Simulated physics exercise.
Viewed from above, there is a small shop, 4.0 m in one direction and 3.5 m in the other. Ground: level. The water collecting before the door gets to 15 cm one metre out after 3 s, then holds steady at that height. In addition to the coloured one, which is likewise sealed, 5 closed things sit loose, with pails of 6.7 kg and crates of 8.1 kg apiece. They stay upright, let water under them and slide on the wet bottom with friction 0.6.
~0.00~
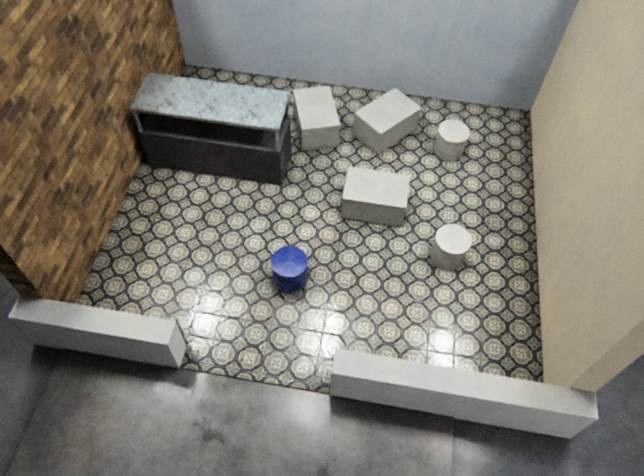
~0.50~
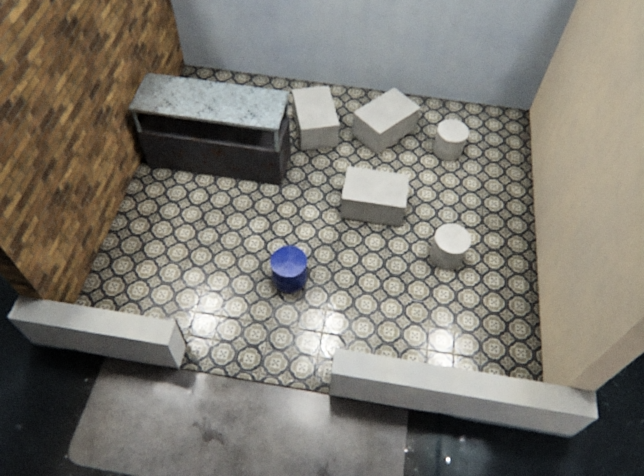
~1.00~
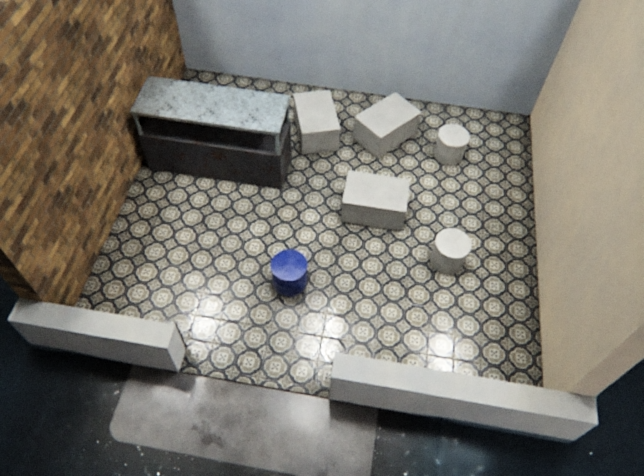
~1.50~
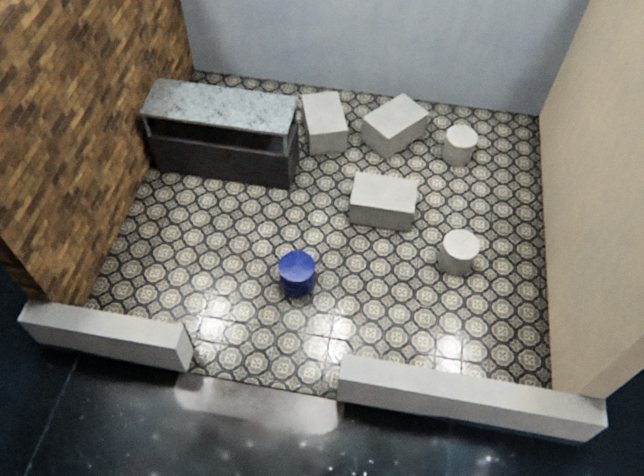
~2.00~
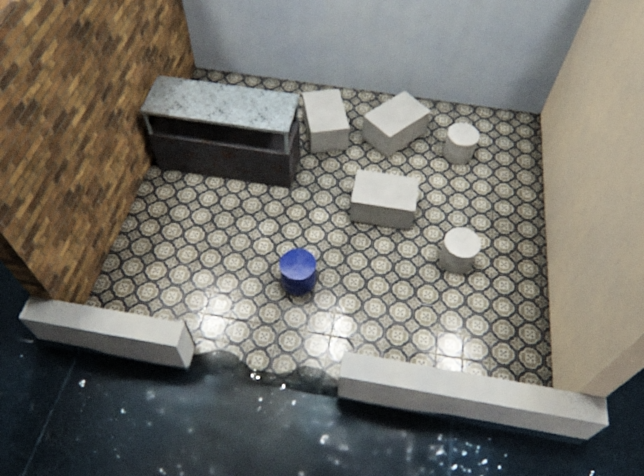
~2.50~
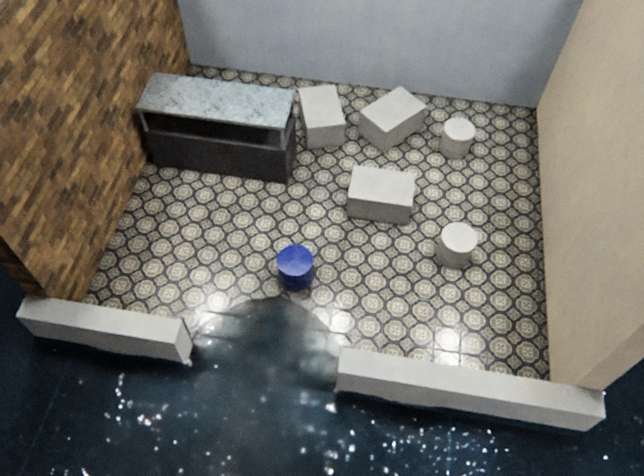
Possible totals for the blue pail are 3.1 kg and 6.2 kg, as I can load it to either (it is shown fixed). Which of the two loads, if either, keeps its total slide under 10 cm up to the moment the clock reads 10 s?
It is going to need more than either figure.
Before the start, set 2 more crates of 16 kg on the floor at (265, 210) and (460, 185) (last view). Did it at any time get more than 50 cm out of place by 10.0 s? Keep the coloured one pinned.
The first is further, the second not as far.
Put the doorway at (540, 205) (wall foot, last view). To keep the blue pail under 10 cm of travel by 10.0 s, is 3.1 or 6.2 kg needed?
Under that change the large mass is required.
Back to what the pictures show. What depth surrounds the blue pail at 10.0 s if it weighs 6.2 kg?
Something like 7 centimetres.
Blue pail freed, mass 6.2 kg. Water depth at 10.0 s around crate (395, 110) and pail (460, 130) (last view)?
Close to 8 and 7 centimetres.
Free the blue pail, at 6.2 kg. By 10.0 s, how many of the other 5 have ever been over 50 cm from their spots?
I make that 2.
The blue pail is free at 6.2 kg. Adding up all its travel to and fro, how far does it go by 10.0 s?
It covers some 150 cm altogether.
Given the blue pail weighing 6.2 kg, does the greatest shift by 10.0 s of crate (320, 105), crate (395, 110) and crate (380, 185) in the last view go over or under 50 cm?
Below, beyond, beyond.
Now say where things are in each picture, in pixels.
The first picture shows the blue pail at (289, 261) rests on the ground; water covers 0.0 m2; 0 of 6 have shifted.
The second picture shows the blue pail at (289, 261), on the bottom; 0.0 m2 under water; 0 of 6 have shifted.
The third picture shows the blue pail at (289, 265), on the bottom; 0.0 m2 under water; 0 of 6 have shifted.
The fourth picture shows the blue pail at (297, 266) rests on the ground; 0.0 m2 under water; 0 of 6 have shifted.
The fifth picture shows the blue pail at (298, 264) rests on the ground; water covers 0.0 m2; 0 of 6 have shifted.
The sixth picture shows the blue pail at (295, 260) rests on the ground; water covers 0.5 m2; 0 of 6 have shifted.
After 3.5 s the blue pail would be 42 cm from its start with 3.1 kg and 14 cm from its start with 6.2 kg; 4 cm of water round it then.
After 4.5 s the blue pail would be 123 cm from its start with 3.1 kg and 55 cm from its start with 6.2 kg; 4 cm of water round it then.
After 7.0 s the blue pail would be 251 cm from its start with 3.1 kg and 88 cm from its start with 6.2 kg; 6 cm of water round it then.
After 10.0 s the blue pail would be 223 cm from its start with 3.1 kg and 172 cm from its start with 6.2 kg; 7 cm of water round it then.
